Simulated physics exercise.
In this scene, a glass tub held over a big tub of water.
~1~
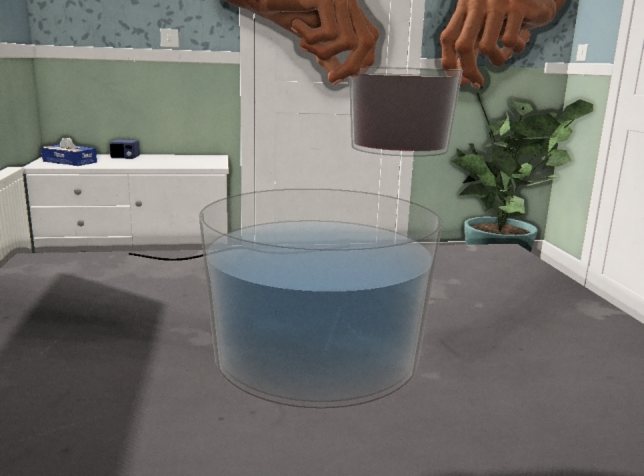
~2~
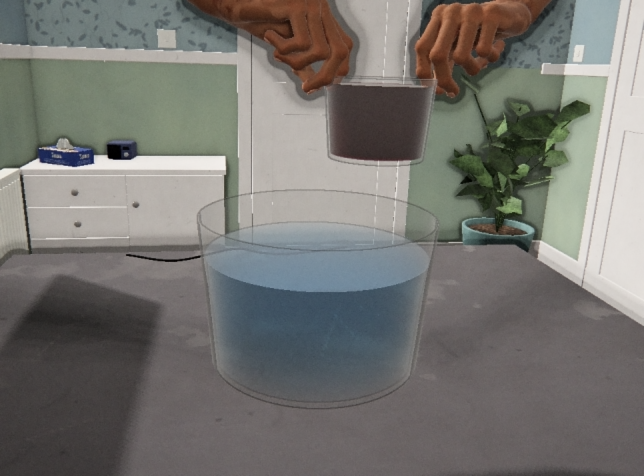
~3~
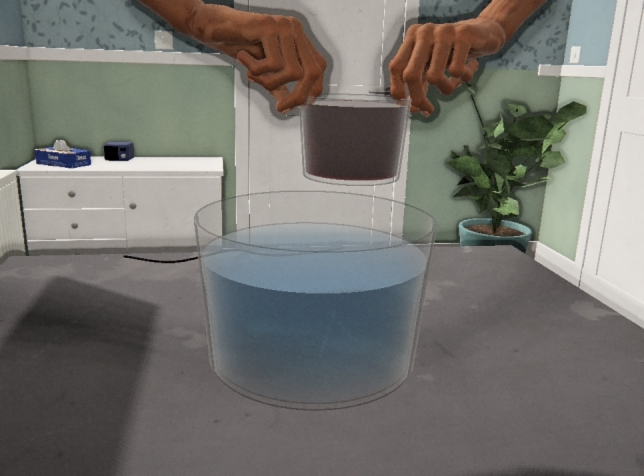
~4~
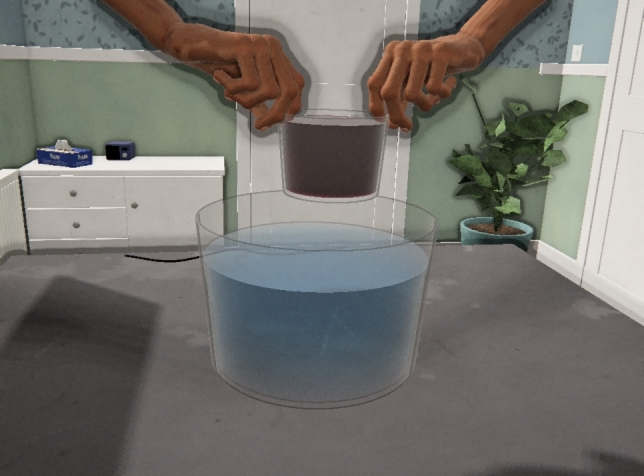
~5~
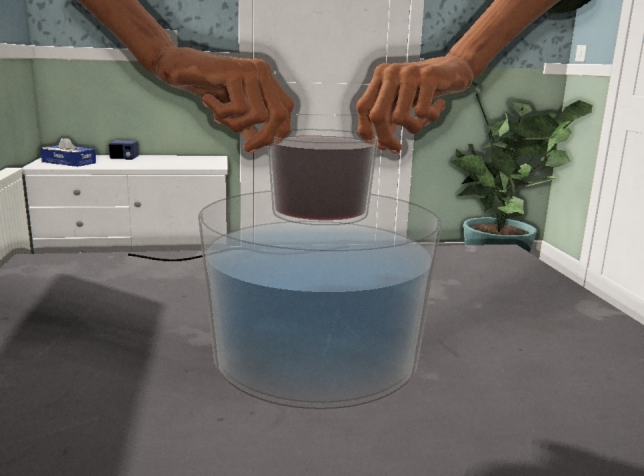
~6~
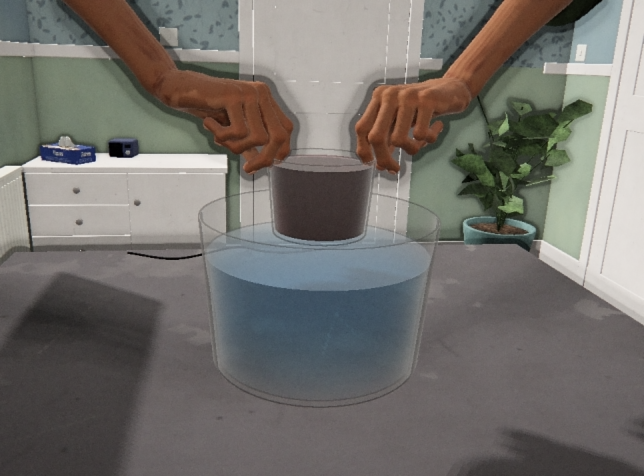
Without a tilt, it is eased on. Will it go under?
Once they let go, it's going to go down.
Shortly, the tub dips into the water.
Then, water pours in over its rim.
At the finish, the tub lies on the bottom.
